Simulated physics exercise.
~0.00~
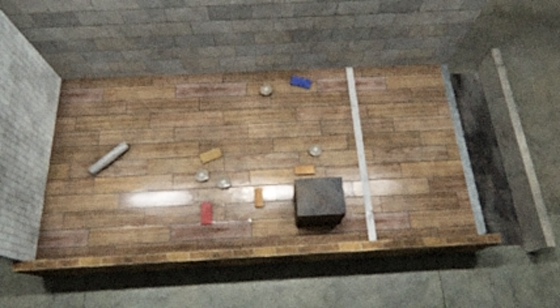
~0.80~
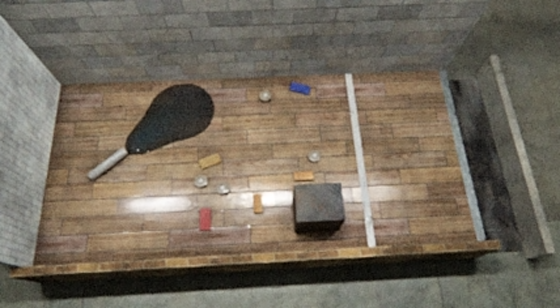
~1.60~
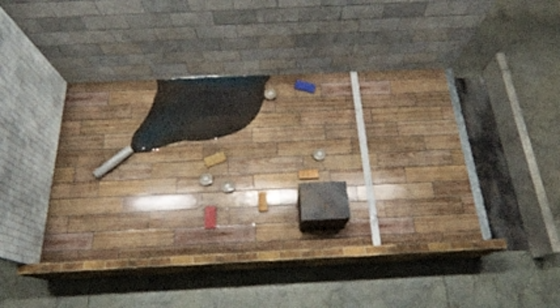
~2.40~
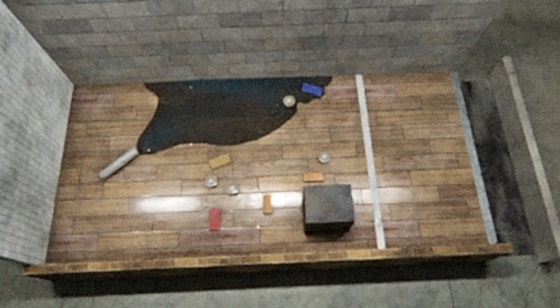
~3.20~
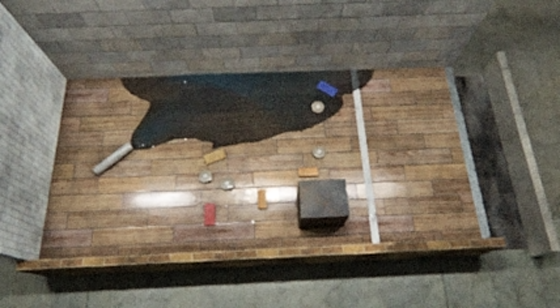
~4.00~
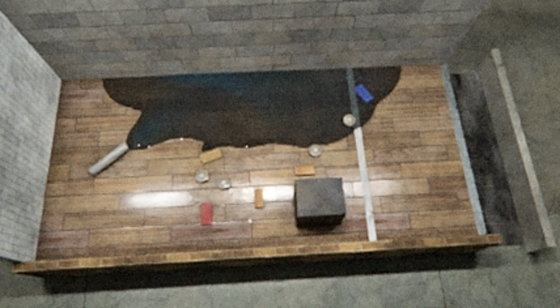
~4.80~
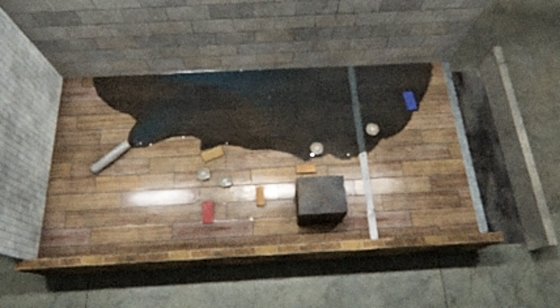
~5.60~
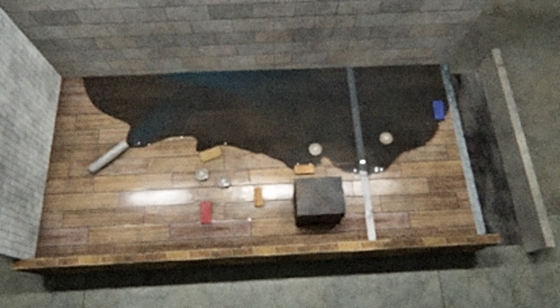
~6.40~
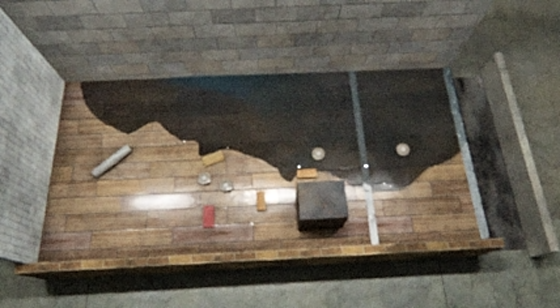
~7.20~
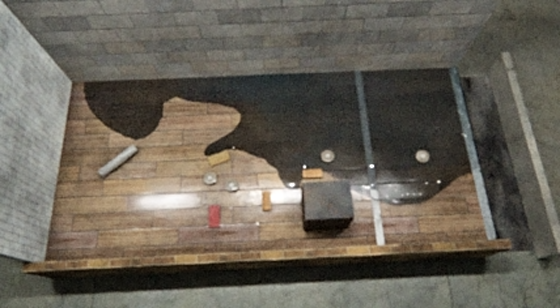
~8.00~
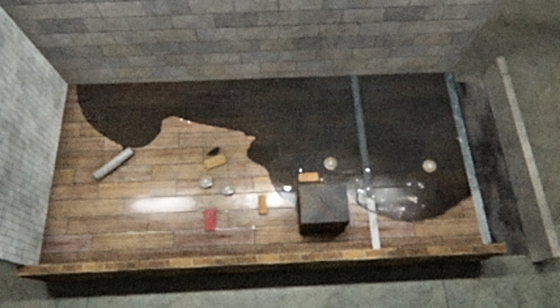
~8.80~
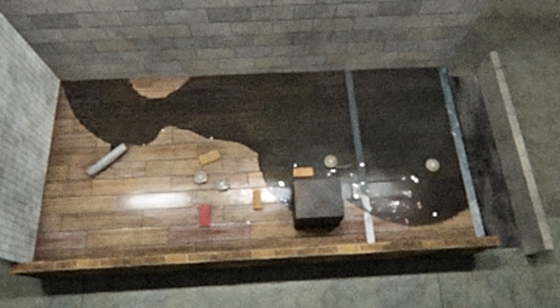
Dark water poured from a pipe across the wooden floor and spread rightward along the back wall, carrying a blue board over the white line and out of sight and a pale round piece past the line, while the red board stayed put.
